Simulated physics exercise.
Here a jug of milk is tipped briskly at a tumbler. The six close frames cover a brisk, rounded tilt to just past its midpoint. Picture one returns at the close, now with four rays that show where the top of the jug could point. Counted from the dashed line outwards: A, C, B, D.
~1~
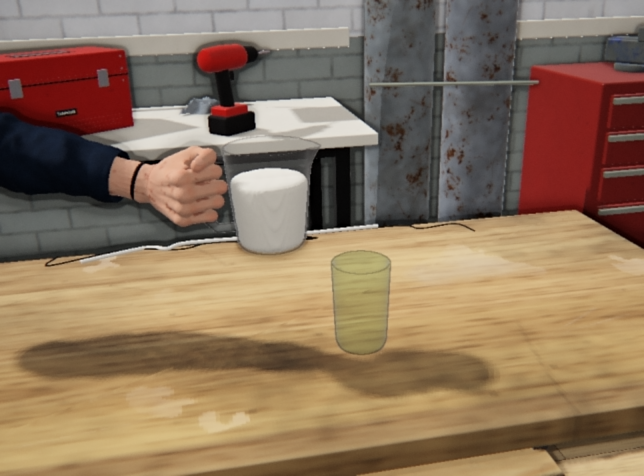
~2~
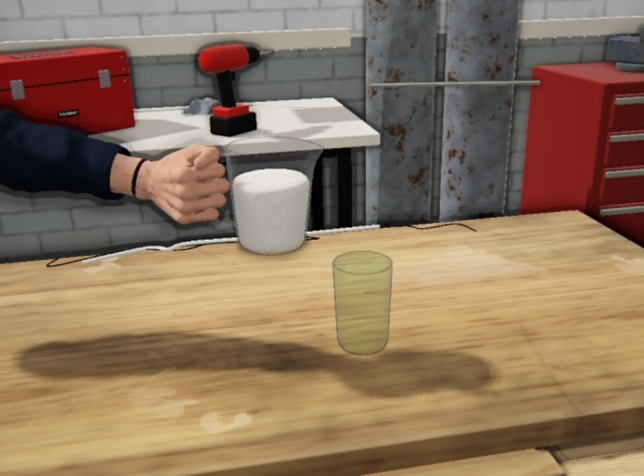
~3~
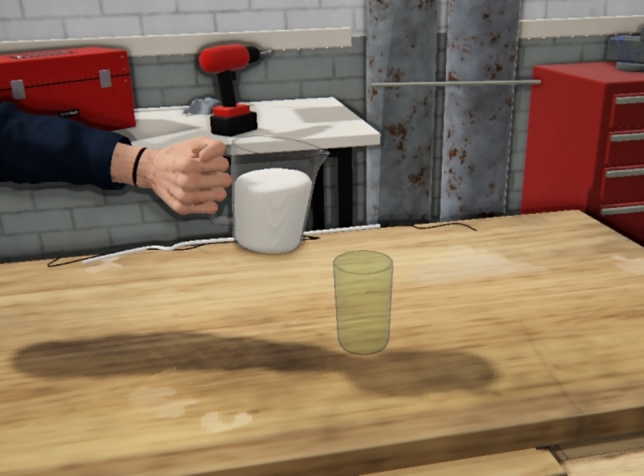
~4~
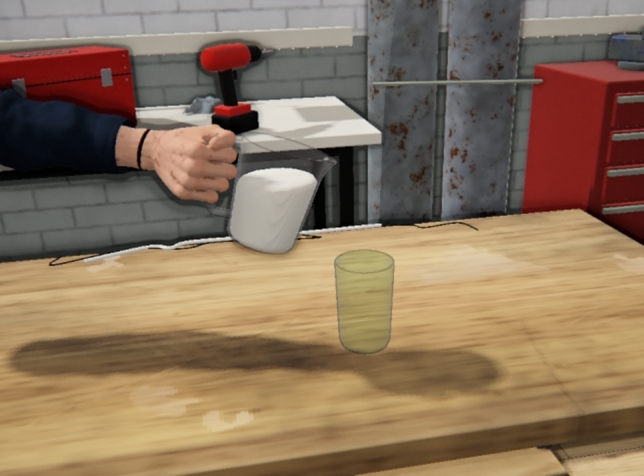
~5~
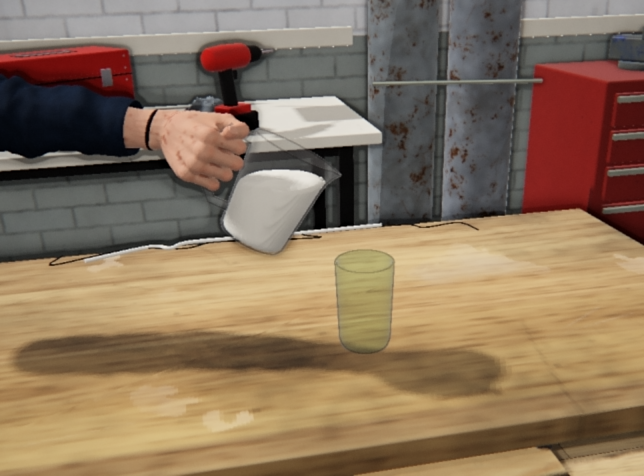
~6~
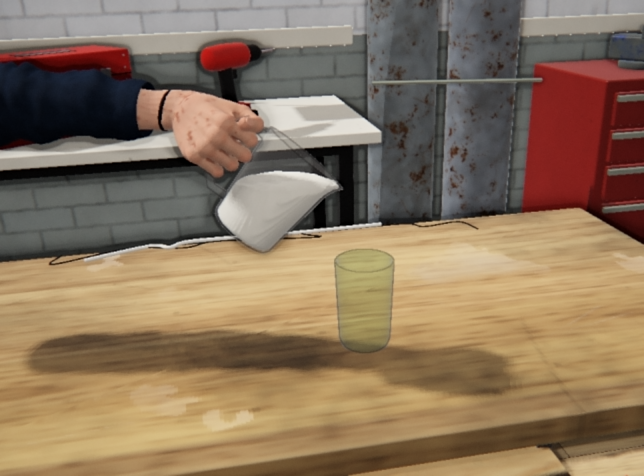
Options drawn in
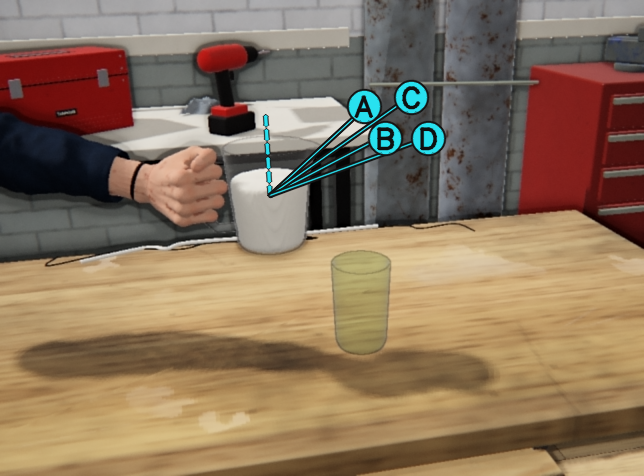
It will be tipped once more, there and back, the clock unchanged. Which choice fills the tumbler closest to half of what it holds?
B works best here.
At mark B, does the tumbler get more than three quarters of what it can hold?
No.
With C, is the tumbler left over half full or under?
Under.
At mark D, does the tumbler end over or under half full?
Over half.
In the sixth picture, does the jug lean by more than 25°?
Yes, it does.
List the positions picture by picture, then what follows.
The first frame shows upright, lip at (319, 145); rim of the tumbler round (361, 261); nothing has left yet.
The second frame shows tipped about 2°, lip at (322, 147); nothing has left yet.
The third frame shows tipped about 8°, lip at (327, 152); nothing has left yet.
The fourth frame shows tipped about 18°, lip at (335, 161); nothing has left yet.
The fifth frame shows tipped about 30°, lip at (340, 173); nothing has left yet.
The sixth frame shows tipped about 42°, lip at (341, 187); nothing has left yet.
In cyan, A at (352, 119); B at (368, 143); C at (396, 106); D at (412, 143).
With A, the tumbler ends with about 15 % of what it can hold.
With B, the tumbler ends with about 50 % of what it can hold.
With C, the tumbler ends with about 30 % of what it can hold.
With D, the tumbler ends with about 69 % of what it can hold.
